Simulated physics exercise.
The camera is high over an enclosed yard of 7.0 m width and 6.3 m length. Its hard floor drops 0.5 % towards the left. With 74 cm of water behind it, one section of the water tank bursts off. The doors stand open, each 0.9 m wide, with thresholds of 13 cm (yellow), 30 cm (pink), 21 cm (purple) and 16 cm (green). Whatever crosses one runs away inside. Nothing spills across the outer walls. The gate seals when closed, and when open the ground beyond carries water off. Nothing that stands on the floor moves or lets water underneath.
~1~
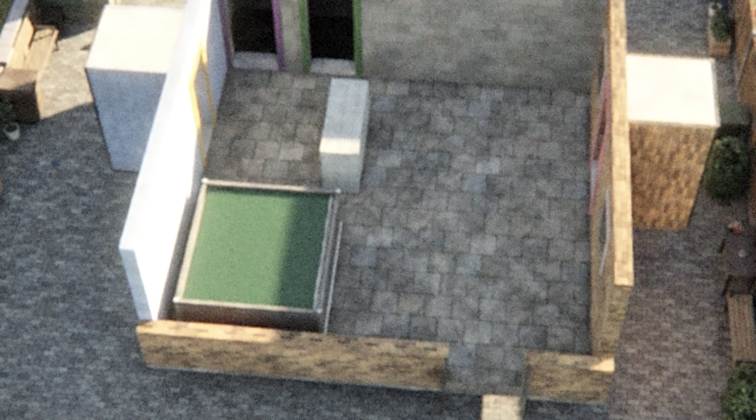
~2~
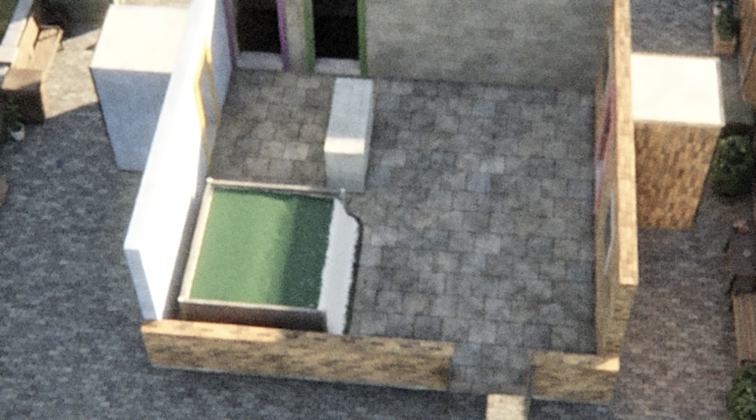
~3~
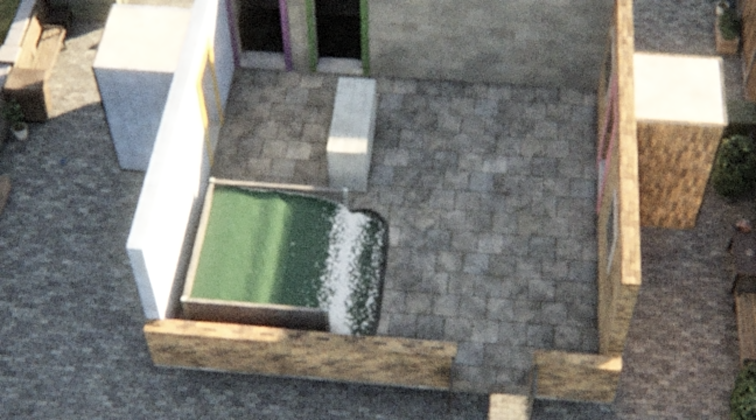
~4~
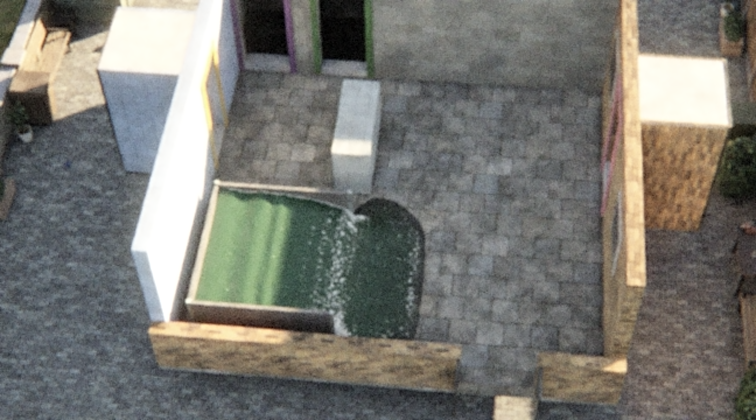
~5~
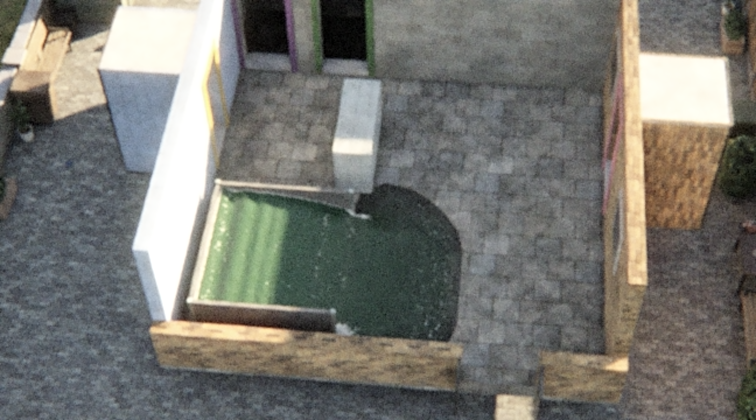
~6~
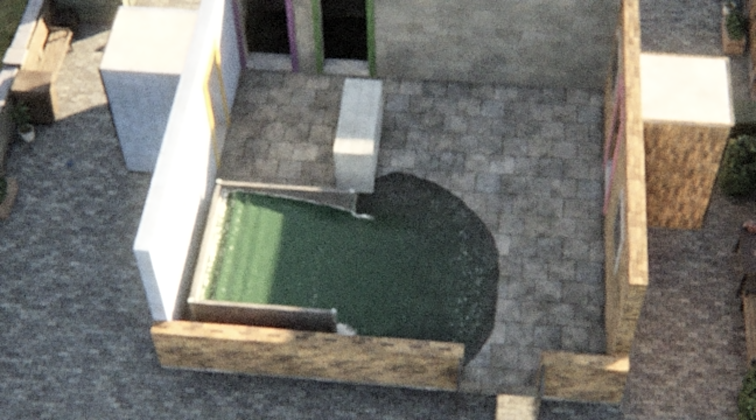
Green water bursting from the right side of a rectangular tank in a walled yard, foaming and spreading rightward across grey paving.
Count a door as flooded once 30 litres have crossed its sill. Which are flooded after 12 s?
Within that time: At the yellow door it does not reach the limit; at the pink door it keeps below the limit; at the purple door it does not reach the limit; at the green door it keeps below the limit.
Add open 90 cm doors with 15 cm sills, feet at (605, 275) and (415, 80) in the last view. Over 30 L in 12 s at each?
In turn: Above, below.
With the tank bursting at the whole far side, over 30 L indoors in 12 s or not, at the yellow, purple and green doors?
Against that limit: Yellow above, purple past it, green past it.
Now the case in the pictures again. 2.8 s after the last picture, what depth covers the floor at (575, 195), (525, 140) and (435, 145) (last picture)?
In that order: 21, 2 and 1 cm.
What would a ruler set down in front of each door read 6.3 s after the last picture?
Depths in cm: Yellow 11, pink 9, purple 12, green 9.
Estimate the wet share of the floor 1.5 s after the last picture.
Some 55 per cent of it.
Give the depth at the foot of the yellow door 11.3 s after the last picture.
About 8.5 cm.
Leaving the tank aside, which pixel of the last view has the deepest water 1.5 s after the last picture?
At about (598, 369).
Then, 0.7 s after the last picture water covers 45 % of the floor and is deepest (30 cm) near (347, 312); yellow door not reached, pink door not reached, purple door not reached, green door not reached.
Then, 1.5 s after the last picture water covers 55 % of the floor and is deepest (48 cm) near (598, 369); yellow door not reached, pink door 23 cm at the sill, 0 L in, purple door not reached, green door not reached.
Then, 2.8 s after the last picture water covers 60 % of the floor and is deepest (36 cm) near (597, 98); yellow door not reached, pink door 21 cm at the sill, 0 L in, purple door not reached, green door not reached.
Then, 6.3 s after the last picture water covers 85 % of the floor and is deepest (27 cm) near (246, 90); yellow door 11 cm at the sill, 0 L in, pink door 9 cm at the sill, 0 L in, purple door 12 cm at the sill, 0 L in, green door 9 cm at the sill, 0 L in.
Then, 11.3 s after the last picture water covers 100 % of the floor and is deepest (18 cm) near (177, 346); yellow door 8 cm at the sill, 0 L in, pink door 5 cm at the sill, 0 L in, purple door 11 cm at the sill, 5 L in, green door 6 cm at the sill, 0 L in.
